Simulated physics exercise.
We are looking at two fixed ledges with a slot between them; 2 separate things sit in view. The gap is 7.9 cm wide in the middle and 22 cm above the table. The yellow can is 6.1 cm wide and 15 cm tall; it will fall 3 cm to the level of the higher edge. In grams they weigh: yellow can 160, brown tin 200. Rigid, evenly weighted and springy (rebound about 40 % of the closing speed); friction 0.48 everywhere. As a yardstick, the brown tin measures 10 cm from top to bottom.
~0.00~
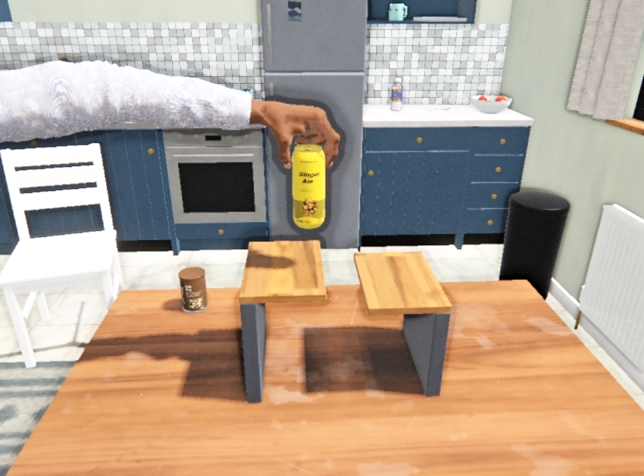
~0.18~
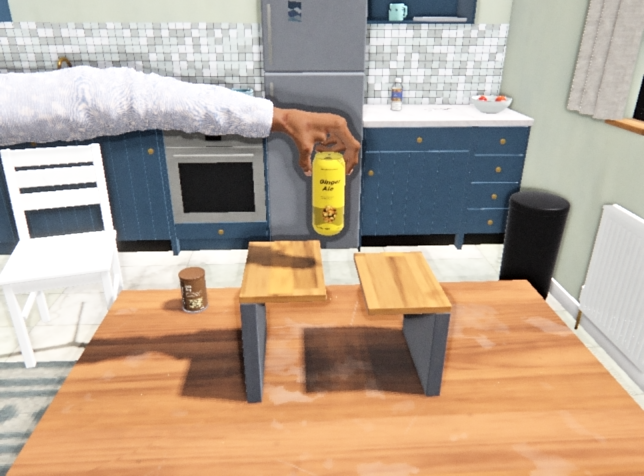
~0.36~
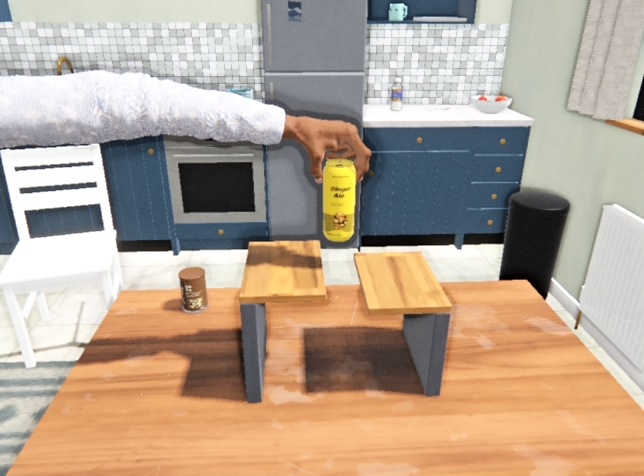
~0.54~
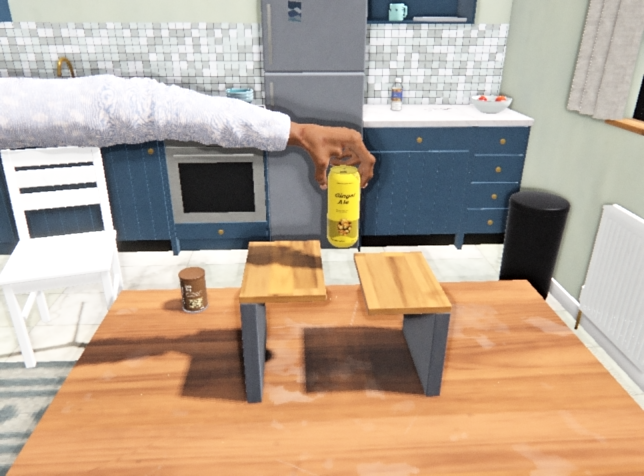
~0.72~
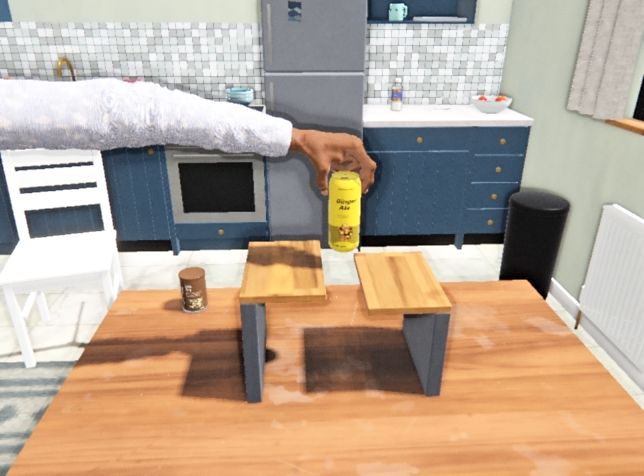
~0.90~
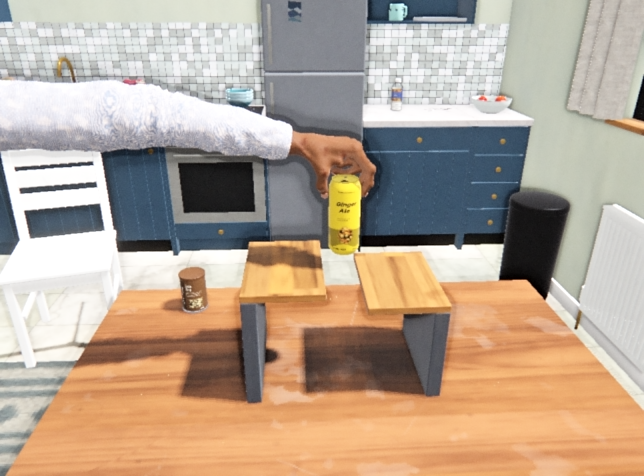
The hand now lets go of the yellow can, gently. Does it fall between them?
In the end the can reaches the table.
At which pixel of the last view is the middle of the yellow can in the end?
Around (341, 335).
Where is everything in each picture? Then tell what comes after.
In the first frame, 9 cm still to go; yellow can (309, 187); brown tin (194, 290).
In the second frame, 6 cm still to go; yellow can (328, 195); brown tin (194, 290).
In the third frame, 3 cm still to go; yellow can (339, 201); brown tin (194, 290).
In the fourth frame, 2 cm still to go; yellow can (343, 207); brown tin (194, 290).
In the fifth frame, 1 cm still to go; yellow can (344, 213); brown tin (194, 290).
In the sixth frame, held still over the gap; yellow can (344, 216); brown tin (194, 290).
After 1.10 s, yellow can moved 5 cm near (344, 238).
After 1.20 s, yellow can moved 20 cm near (342, 301).
After 1.30 s, yellow can moved 26 cm near (342, 324).
In the end (1.9 s), not toppled but over 4 cm from the start, yellow can; brown tin under 4 cm from the start. At the end, from the last picture's camera, yellow can near (341, 335). The can drops through.
